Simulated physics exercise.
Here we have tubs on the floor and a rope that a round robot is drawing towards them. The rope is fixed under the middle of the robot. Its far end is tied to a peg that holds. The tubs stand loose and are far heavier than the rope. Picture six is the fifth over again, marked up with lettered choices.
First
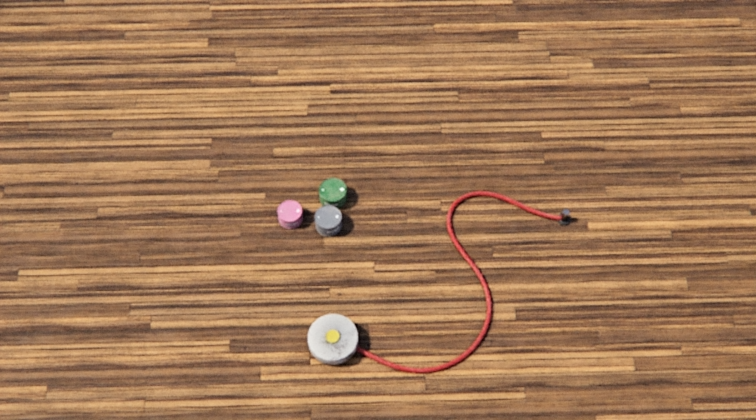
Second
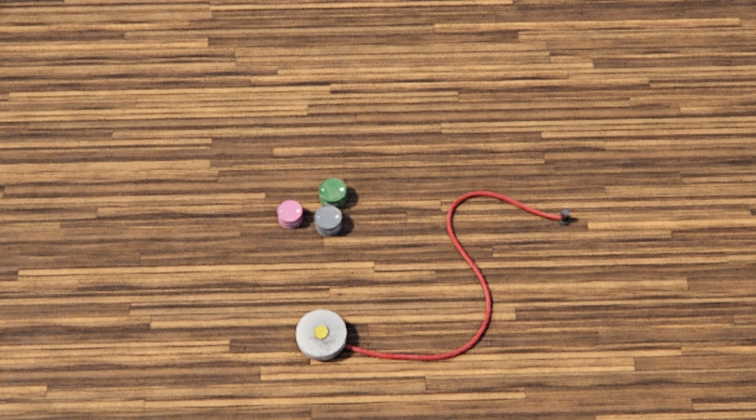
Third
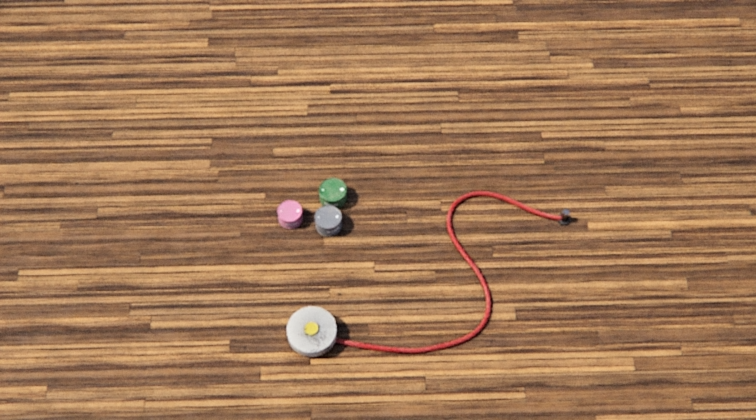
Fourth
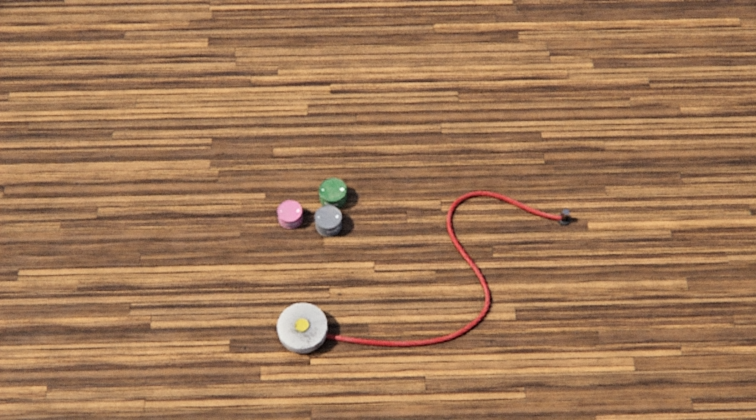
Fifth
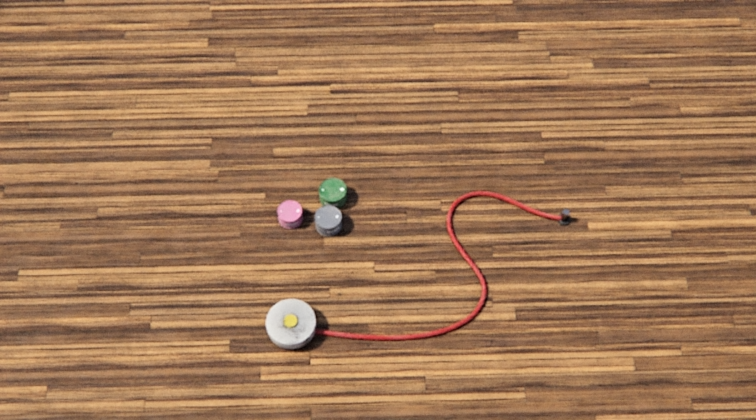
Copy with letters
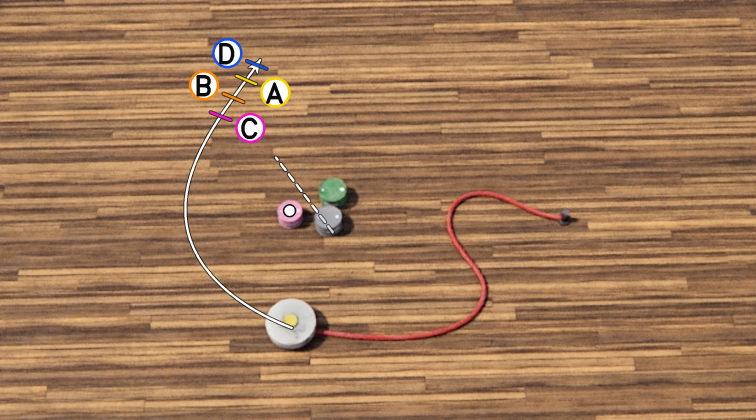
On a wooden floor, a round white robot sliding slowly left, drawing a curving red rope below three small still tubs.
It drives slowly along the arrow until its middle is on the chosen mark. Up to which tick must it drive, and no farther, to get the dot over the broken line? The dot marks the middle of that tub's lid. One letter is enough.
At B, and not before.
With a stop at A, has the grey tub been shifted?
Yes.
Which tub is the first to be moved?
Pink.
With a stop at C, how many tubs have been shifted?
By then, one.
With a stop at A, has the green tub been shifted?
By then, yes.
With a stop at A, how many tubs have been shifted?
By then, three.
On the marked copy, A at (246, 80); B at (233, 98); C at (221, 116); D at (257, 65); the dashed line at (304, 194); the route from (292, 328) via (186, 200) to (260, 60); the white dot at (290, 211).
Taking B. A third of the way, robot (202, 261); pink tub (290, 215).
Two thirds of the way, robot (191, 165); pink tub (290, 215).
When it is over, robot (232, 93); grey tub (331, 211); green tub (335, 188); pink tub (310, 194); the dot on the pink tub is over the dashed line.
As for the rest, A does it too, but is farther than needed; C leaves the dotted tub short, at (298, 205); D does it too, but is farther than needed.
